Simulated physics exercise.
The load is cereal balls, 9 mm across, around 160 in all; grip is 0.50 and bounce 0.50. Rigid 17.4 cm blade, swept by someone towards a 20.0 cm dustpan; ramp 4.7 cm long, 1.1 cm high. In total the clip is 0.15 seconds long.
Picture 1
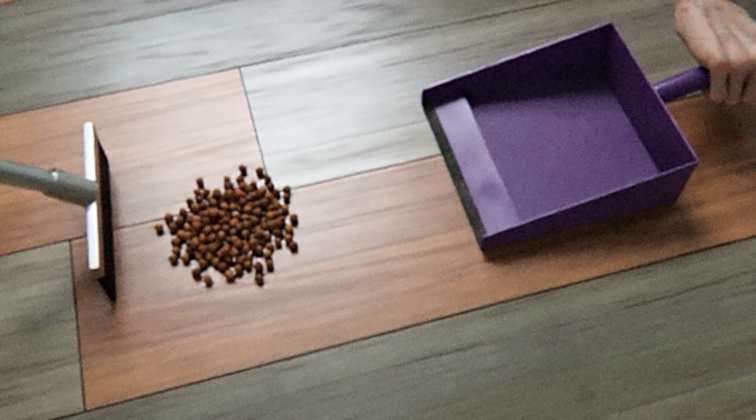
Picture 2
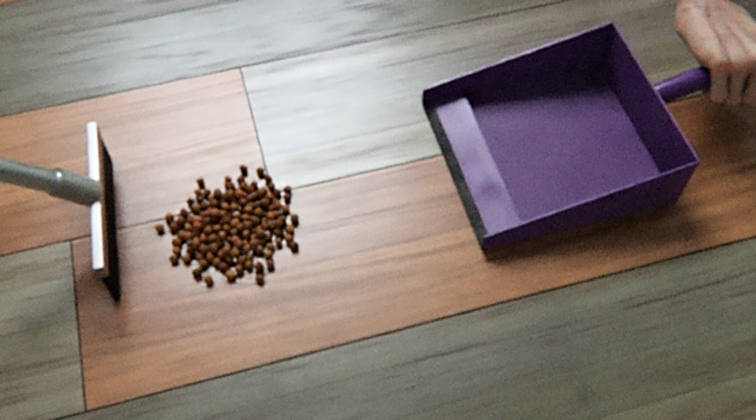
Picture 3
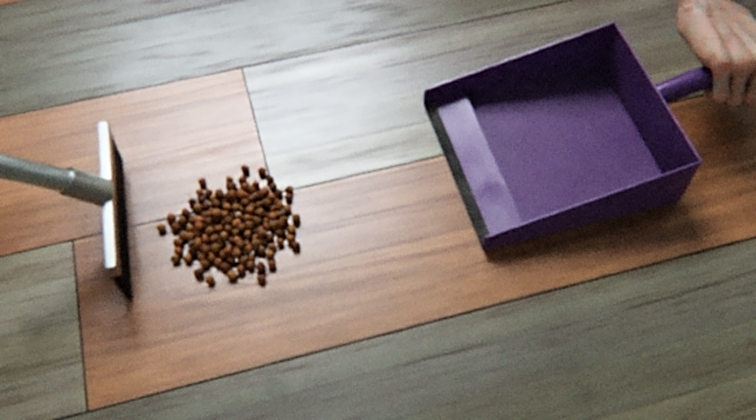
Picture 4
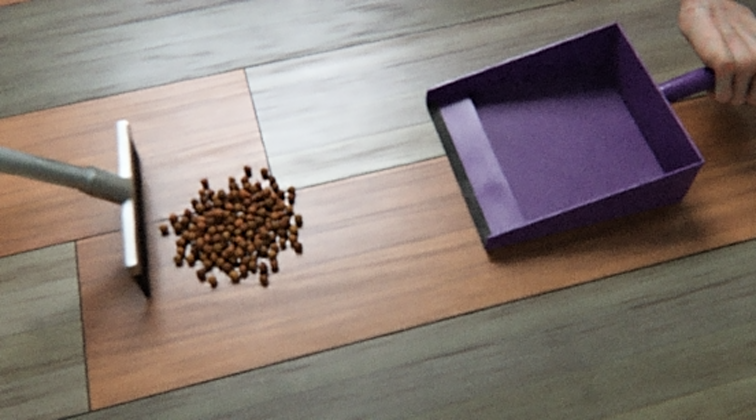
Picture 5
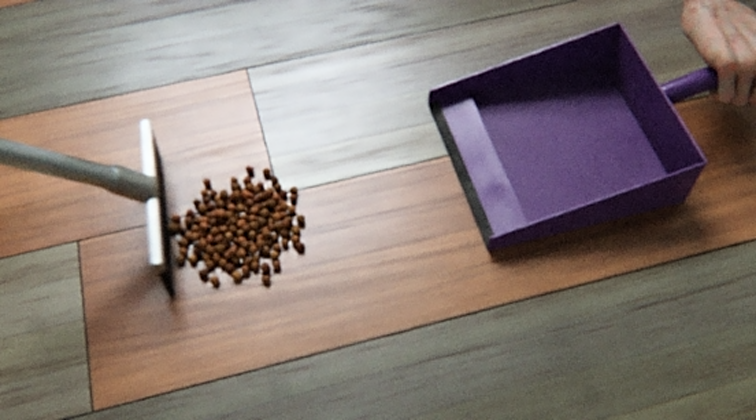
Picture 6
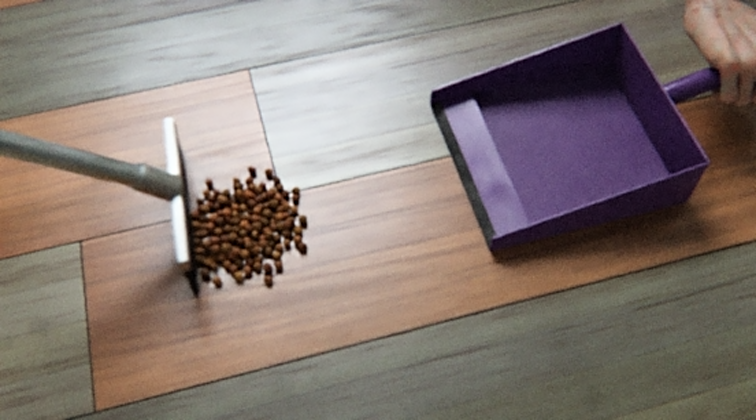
The video shows a flat blade on a gray handle sliding right across a wood-plank floor and pressing into the left side of a pile of small brown pieces, while a hand holds a purple dustpan at right.
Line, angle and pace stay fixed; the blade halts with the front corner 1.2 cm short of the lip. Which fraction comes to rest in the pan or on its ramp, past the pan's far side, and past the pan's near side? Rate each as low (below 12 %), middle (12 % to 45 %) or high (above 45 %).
Pan - high, far side - low, near side - middle.
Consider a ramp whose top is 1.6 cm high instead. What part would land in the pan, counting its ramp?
45 per cent.
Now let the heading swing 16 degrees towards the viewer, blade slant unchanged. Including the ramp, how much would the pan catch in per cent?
Around 20 %.
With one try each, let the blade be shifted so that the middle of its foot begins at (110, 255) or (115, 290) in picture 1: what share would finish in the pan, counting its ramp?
I'd put it near 45 per cent for the first and near 30 per cent for the second.
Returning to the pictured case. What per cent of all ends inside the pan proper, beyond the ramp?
I'd put it near 15 per cent.
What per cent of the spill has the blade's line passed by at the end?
Around 10 per cent.
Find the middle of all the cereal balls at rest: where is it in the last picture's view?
Look around (484, 201) in the last picture.
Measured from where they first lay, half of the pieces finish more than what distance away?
It works out to roughly 26 cm.
Then, 0.19 s after the last picture, middle of the blade 15 cm from the lip; 0 % over the lip, far side 0 %, near side 5 %.
Then, 0.31 s after the last picture, middle of the blade 6 cm from the lip; 0 % over the lip, far side 0 %, near side 15 %.
Then, 0.57 s after the last picture, middle of the blade 2 cm from the lip; 55 % over the lip, far side 5 %, near side 20 %.
In the end, pan 50 %, far side 5 %, near side 20 %, in front of the lip or behind the blade 25 %.
